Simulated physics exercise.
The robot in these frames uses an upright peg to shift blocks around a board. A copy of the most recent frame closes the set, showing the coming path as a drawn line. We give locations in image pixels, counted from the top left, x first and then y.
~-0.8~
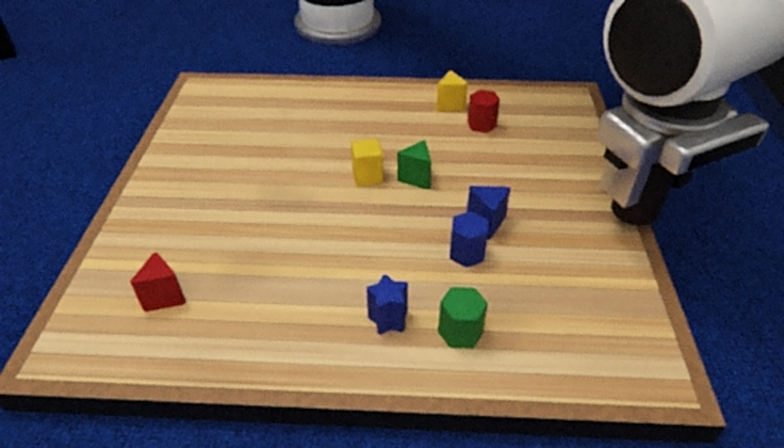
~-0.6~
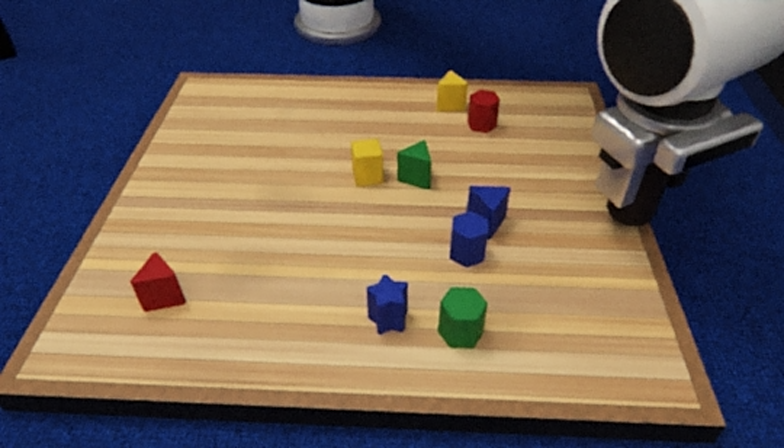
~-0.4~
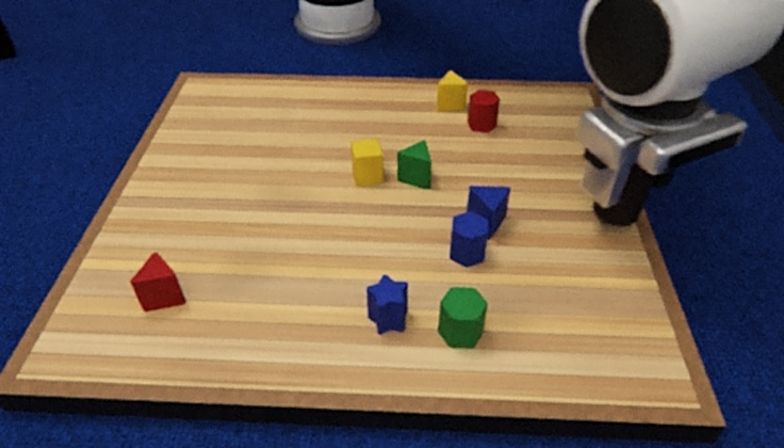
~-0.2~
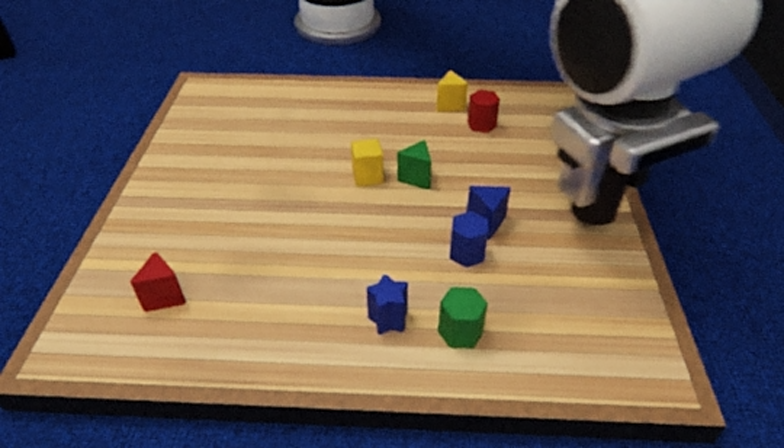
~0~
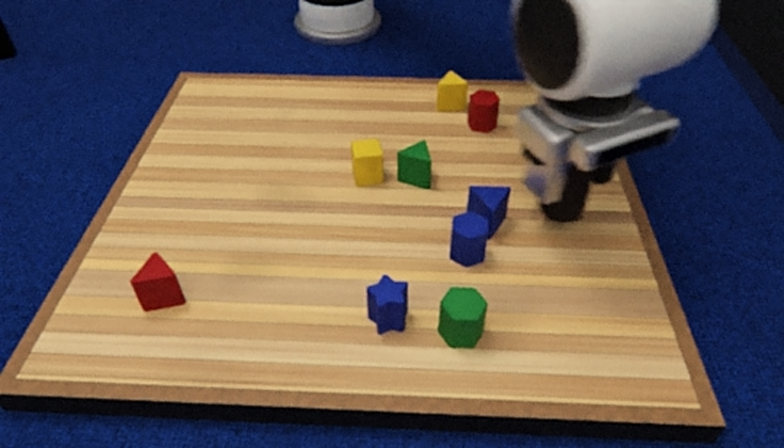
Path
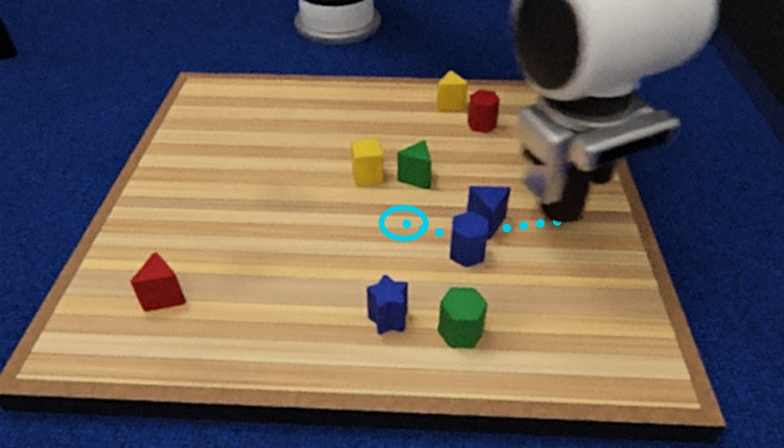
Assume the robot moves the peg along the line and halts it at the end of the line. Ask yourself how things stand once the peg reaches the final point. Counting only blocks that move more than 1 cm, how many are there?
Two of them.
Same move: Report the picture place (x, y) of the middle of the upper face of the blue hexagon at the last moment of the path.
The answer is (446, 234).
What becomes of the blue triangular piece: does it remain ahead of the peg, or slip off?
The block stays ahead.
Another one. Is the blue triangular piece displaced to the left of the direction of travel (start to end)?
Short answer: No.
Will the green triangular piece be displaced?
No - that is not the case.
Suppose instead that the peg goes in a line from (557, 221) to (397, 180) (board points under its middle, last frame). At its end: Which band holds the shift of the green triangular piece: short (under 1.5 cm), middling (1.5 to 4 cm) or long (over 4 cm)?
The green triangular piece moves over 4 cm.
The drawn path runs from (557, 221) over (507, 228) and (455, 234) to (404, 223).
On the path given first. One third of the way, peg (508, 215); blue triangular piece (474, 195), turned 15° anticlockwise.
Two thirds of the way, peg (455, 220); blue hexagon (449, 234), turned 50° anticlockwise; blue triangular piece (421, 194).
At the end, peg (404, 209); green triangular piece not moved; blue hexagon (446, 234), turned 60° anticlockwise; blue triangular piece (370, 186).
